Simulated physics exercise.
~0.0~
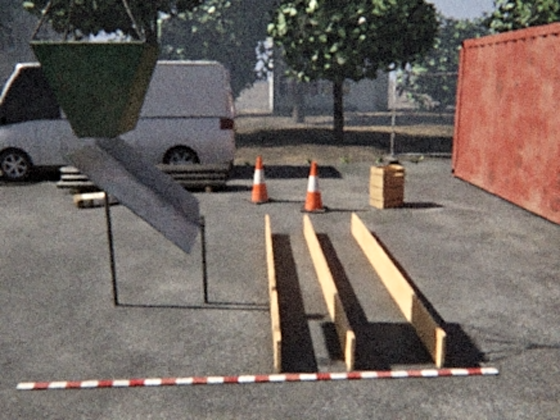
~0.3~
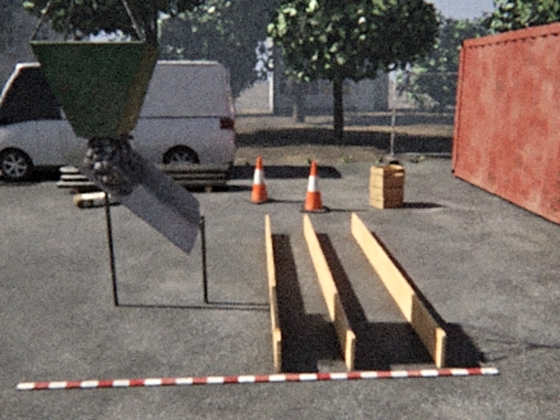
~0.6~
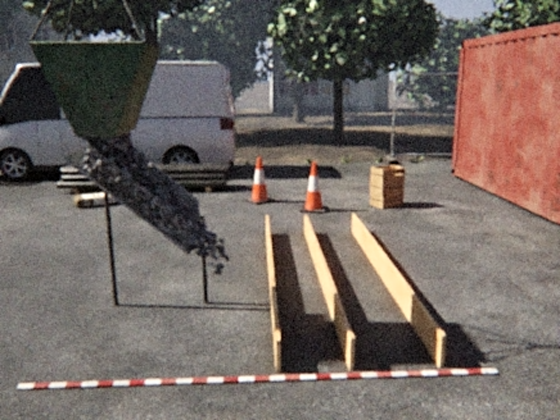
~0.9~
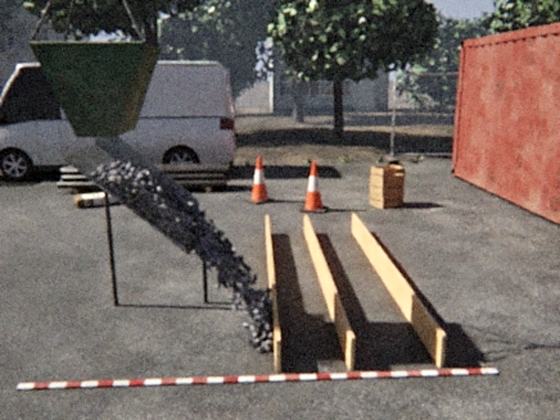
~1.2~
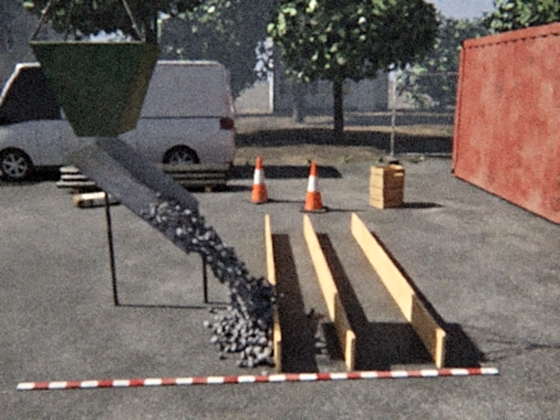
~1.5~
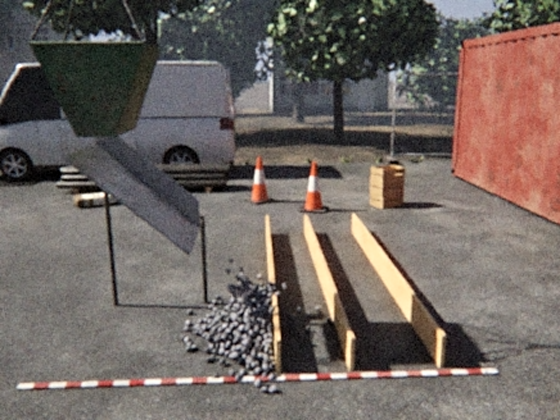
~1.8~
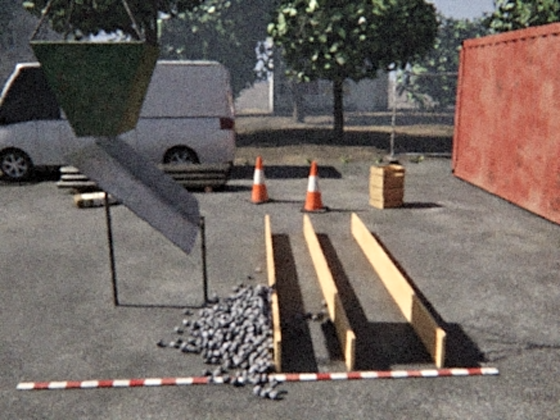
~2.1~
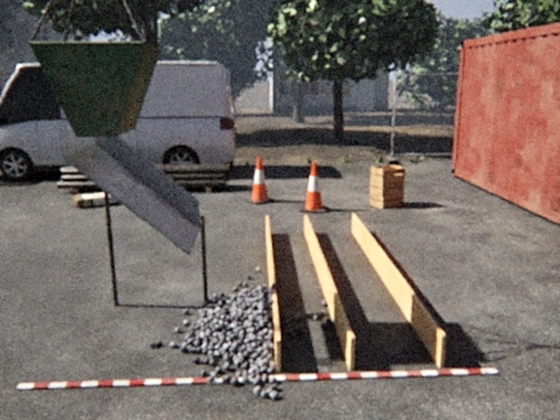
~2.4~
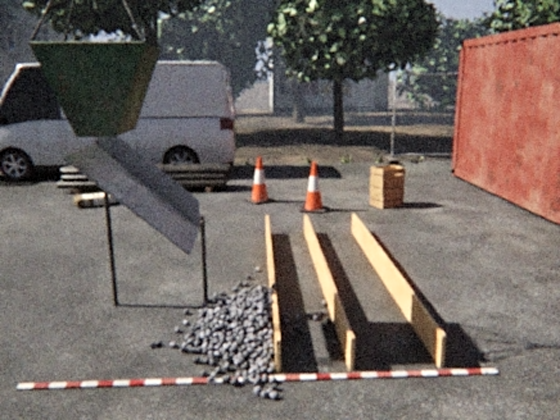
A white van stands at the left of a grey paved yard, seen from slightly above, with a red container at the right and trees behind. A green hopper hangs above a sloping steel chute, near two orange and white cones, a wooden crate, three upright boards and a red and white staff. Grey stones drop from the hopper onto the steel and slide down to the right. They pour off its lower end and pile up against the leftmost board. The chute empties, and the heap spreads slightly, then rests almost entirely left of the boards.
